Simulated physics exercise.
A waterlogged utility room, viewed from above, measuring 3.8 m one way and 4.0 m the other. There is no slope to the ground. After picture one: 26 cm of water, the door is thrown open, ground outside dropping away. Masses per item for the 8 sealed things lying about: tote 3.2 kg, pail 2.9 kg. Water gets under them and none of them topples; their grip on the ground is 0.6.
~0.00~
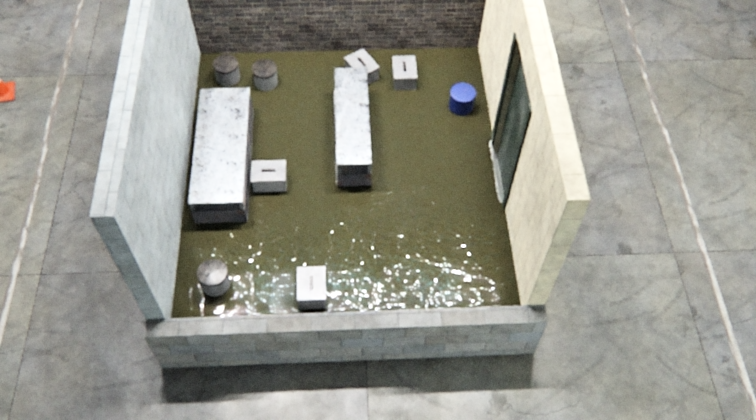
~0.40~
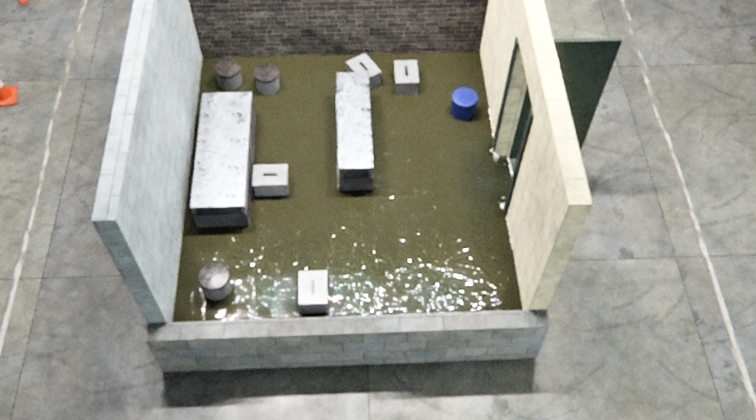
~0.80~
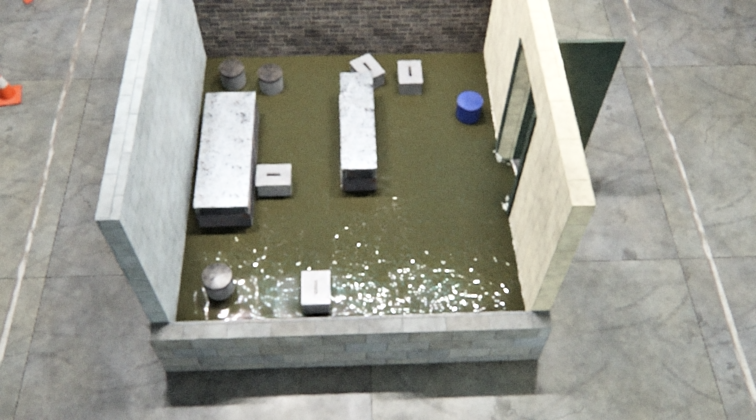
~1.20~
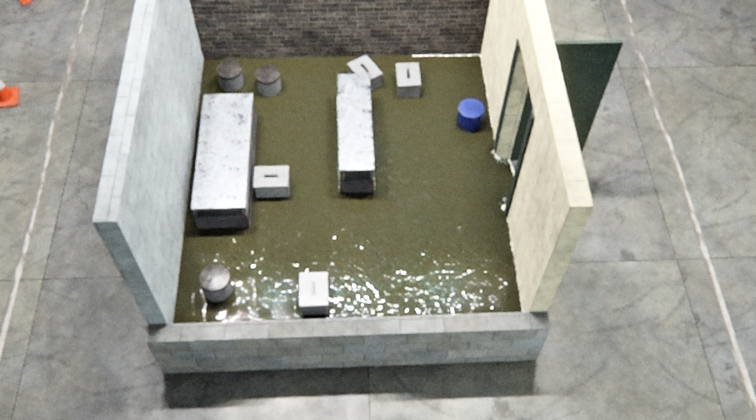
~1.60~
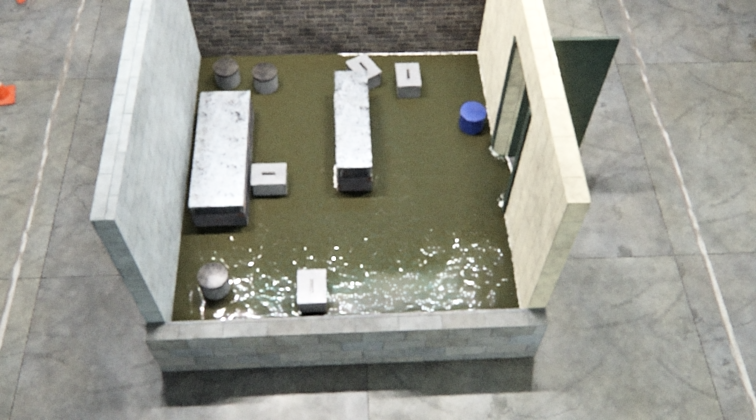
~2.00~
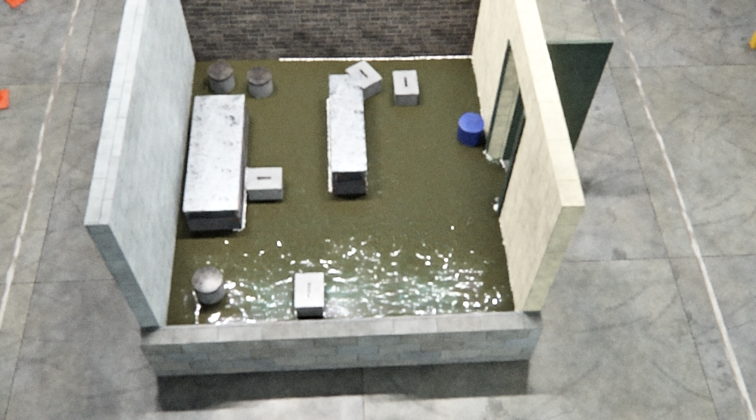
The clip shows a roofless room flooded with murky water, seen from above, holding long tables, blocks and round stools. A dark door swings outward on the right, then a floating blue pail drifts slightly toward the near side.
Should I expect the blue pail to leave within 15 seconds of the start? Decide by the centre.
The blue pail makes it out.
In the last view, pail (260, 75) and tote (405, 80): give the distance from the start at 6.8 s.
Respectively, 30 cm and 100 cm.
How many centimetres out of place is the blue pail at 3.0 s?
I'd guess some 80 cm by then.
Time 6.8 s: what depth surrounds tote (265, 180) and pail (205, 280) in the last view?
Depth approx. 19 cm / 20 cm.
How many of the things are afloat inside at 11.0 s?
6.
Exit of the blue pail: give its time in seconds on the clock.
Close to 3.5 s, I'd say.
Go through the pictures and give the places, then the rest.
The first picture shows the blue pail at (463, 92), afloat; 26 cm deep round most things; 0 of 8 have shifted.
The second picture shows the blue pail at (465, 97) floats; about 3470 L in view; 0 of 8 have shifted.
The third picture shows the blue pail at (470, 101) floats, 4 cm from its start; 26 cm deep round most things; 0 of 8 have shifted.
The fourth picture shows the blue pail at (471, 108), afloat, 15 cm from its start; 26 cm deep round most things; 1 of 8 have shifted.
The fifth picture shows the blue pail at (473, 111) floats, 27 cm from its start; 26 cm deep round most things; 2 of 8 have shifted.
The sixth picture shows the blue pail at (472, 123) floats, 39 cm from its start; 25 cm deep round most things; 3 of 8 have shifted.
After 3.0 s the blue pail is near (485, 147), 0.8 m from its start, afloat; 0 of 8 are out; 8 afloat.
After 6.8 s the blue pail has gone out; 1 of 8 are out; 7 afloat.
After 11.0 s the blue pail has gone out; 2 of 8 are out; 6 afloat.
After 15.0 s the blue pail has gone out; 2 of 8 are out; 6 afloat.
